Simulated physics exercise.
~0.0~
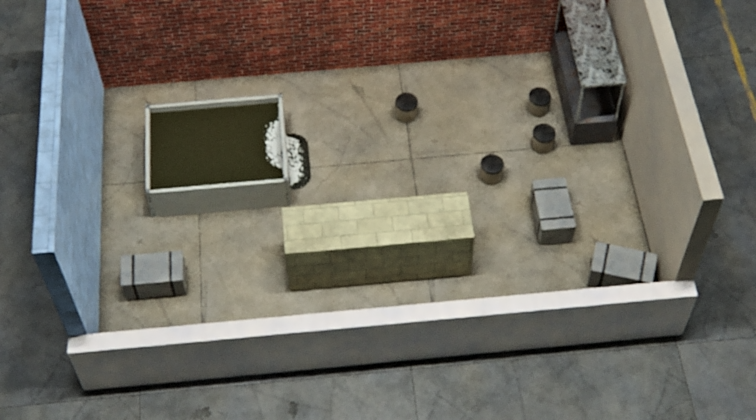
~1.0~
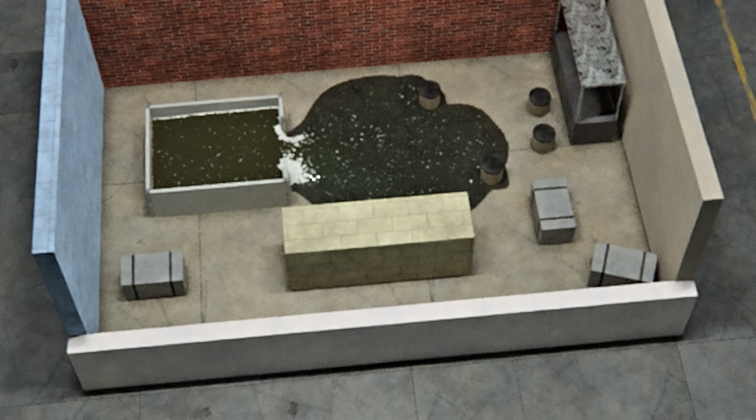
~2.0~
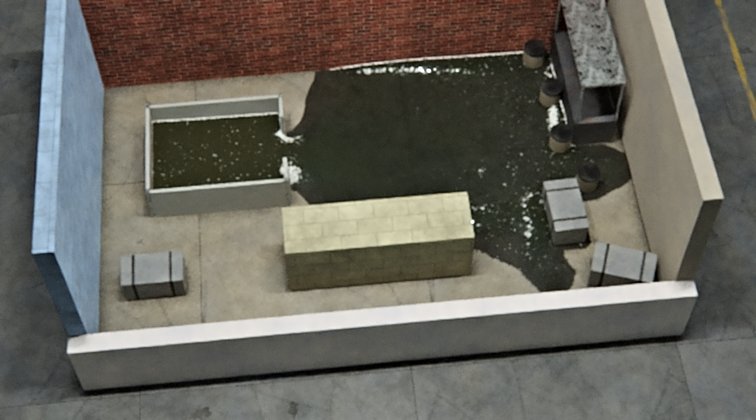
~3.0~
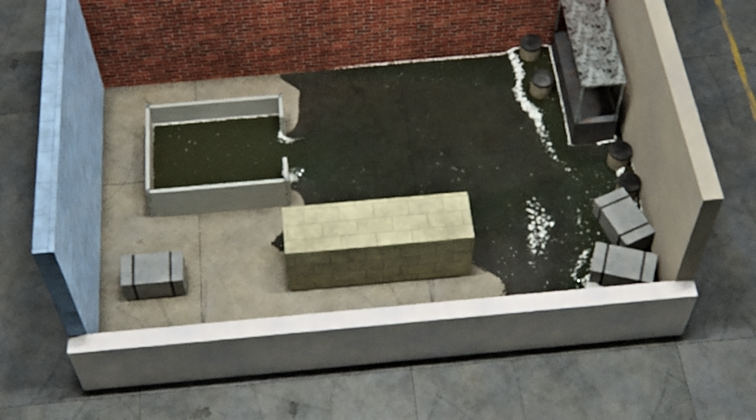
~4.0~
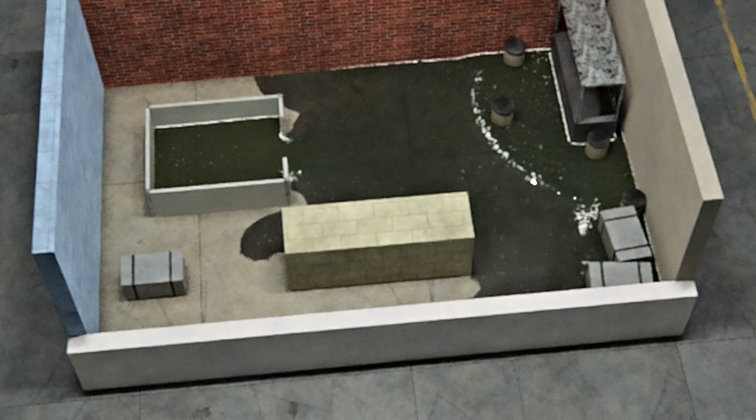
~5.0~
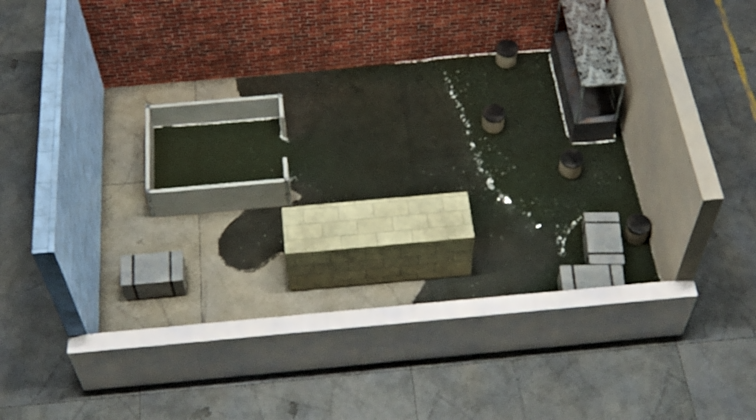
In this clip, dark water bursts from the right side of a rectangular tank and spreads across a walled floor, carrying dark pails and strapped grey trunks rightward before they drift partly back, ending scattered near the right wall while the left trunk stays put.
